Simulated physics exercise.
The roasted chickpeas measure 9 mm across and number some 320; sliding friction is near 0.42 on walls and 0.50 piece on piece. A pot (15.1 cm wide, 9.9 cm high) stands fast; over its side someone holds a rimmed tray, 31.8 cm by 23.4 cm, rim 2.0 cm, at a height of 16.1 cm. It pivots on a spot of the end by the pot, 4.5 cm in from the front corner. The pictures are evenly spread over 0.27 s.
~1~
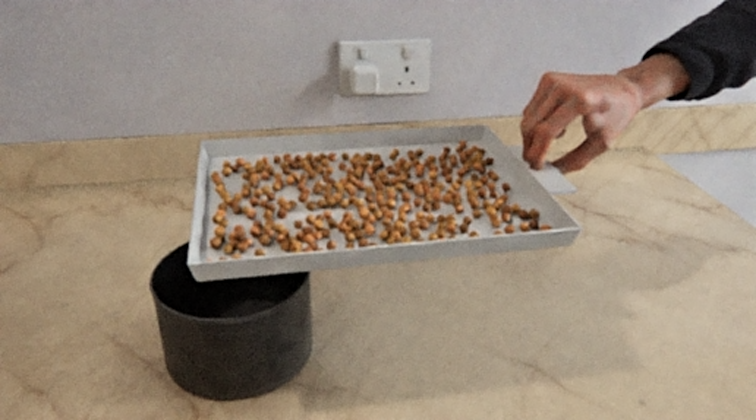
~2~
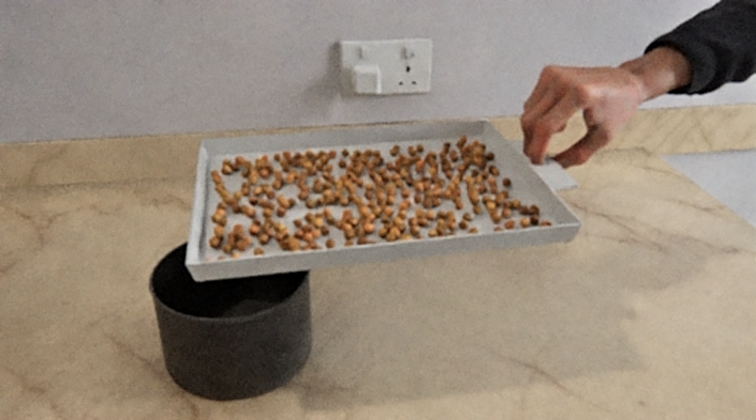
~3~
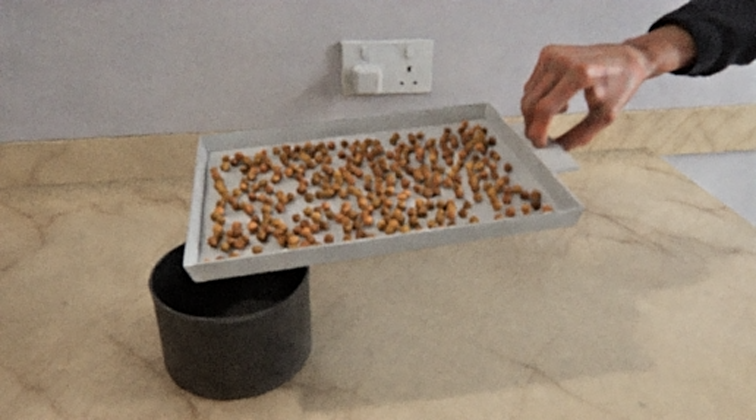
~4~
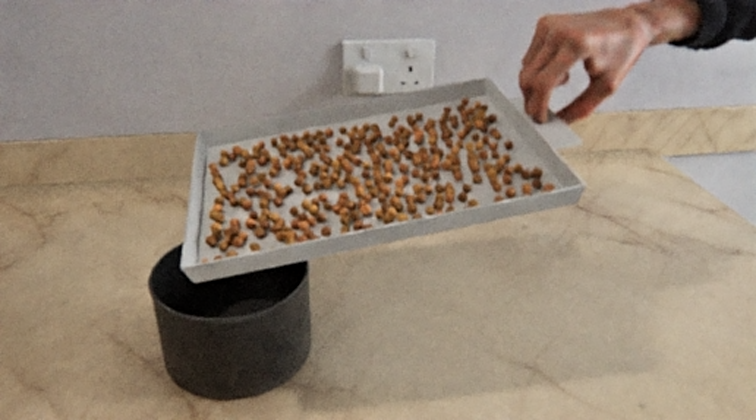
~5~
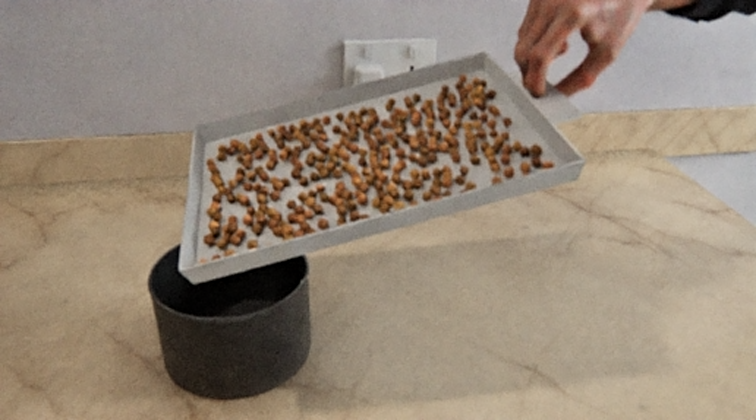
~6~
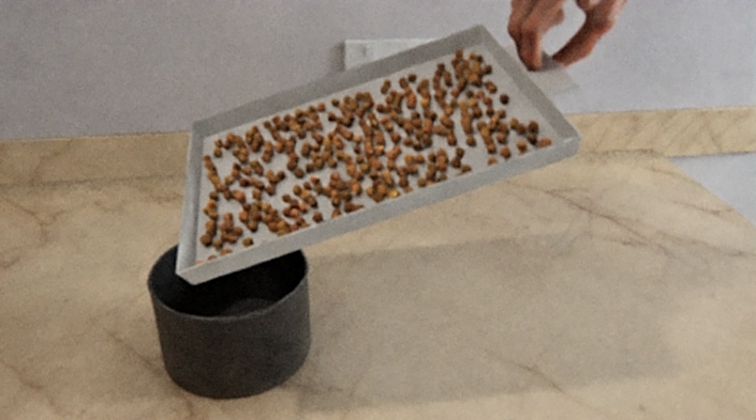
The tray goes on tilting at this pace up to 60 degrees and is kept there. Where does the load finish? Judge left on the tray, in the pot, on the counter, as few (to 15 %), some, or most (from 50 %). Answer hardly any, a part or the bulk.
Tray: The bulk, pot: Hardly any, counter: A part.
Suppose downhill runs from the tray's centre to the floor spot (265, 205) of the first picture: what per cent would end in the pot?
About 5 per cent.
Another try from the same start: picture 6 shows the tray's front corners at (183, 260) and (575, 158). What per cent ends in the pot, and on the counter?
Pot 0, counter 5.
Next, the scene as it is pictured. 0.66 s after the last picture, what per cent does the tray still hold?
Some 85 per cent of the load.
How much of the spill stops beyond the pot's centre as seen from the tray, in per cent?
Roughly 100 per cent.
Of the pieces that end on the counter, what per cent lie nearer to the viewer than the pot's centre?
About 100 per cent.
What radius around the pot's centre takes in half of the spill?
About 20 cm.
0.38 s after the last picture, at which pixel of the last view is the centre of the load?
Around (224, 168).
Then, 0.23 s after the last picture, tilt 40 degrees; the tray holds 100 %, the pot 0 %.
Then, 0.38 s after the last picture, tilt 54 degrees; the tray holds 100 %, the pot 0 %.
Then, 0.66 s after the last picture, tilt 60 degrees; the tray holds 85 %, the pot 0 %.
In the end, tray 75 %, pot 0 %, counter 20 %.
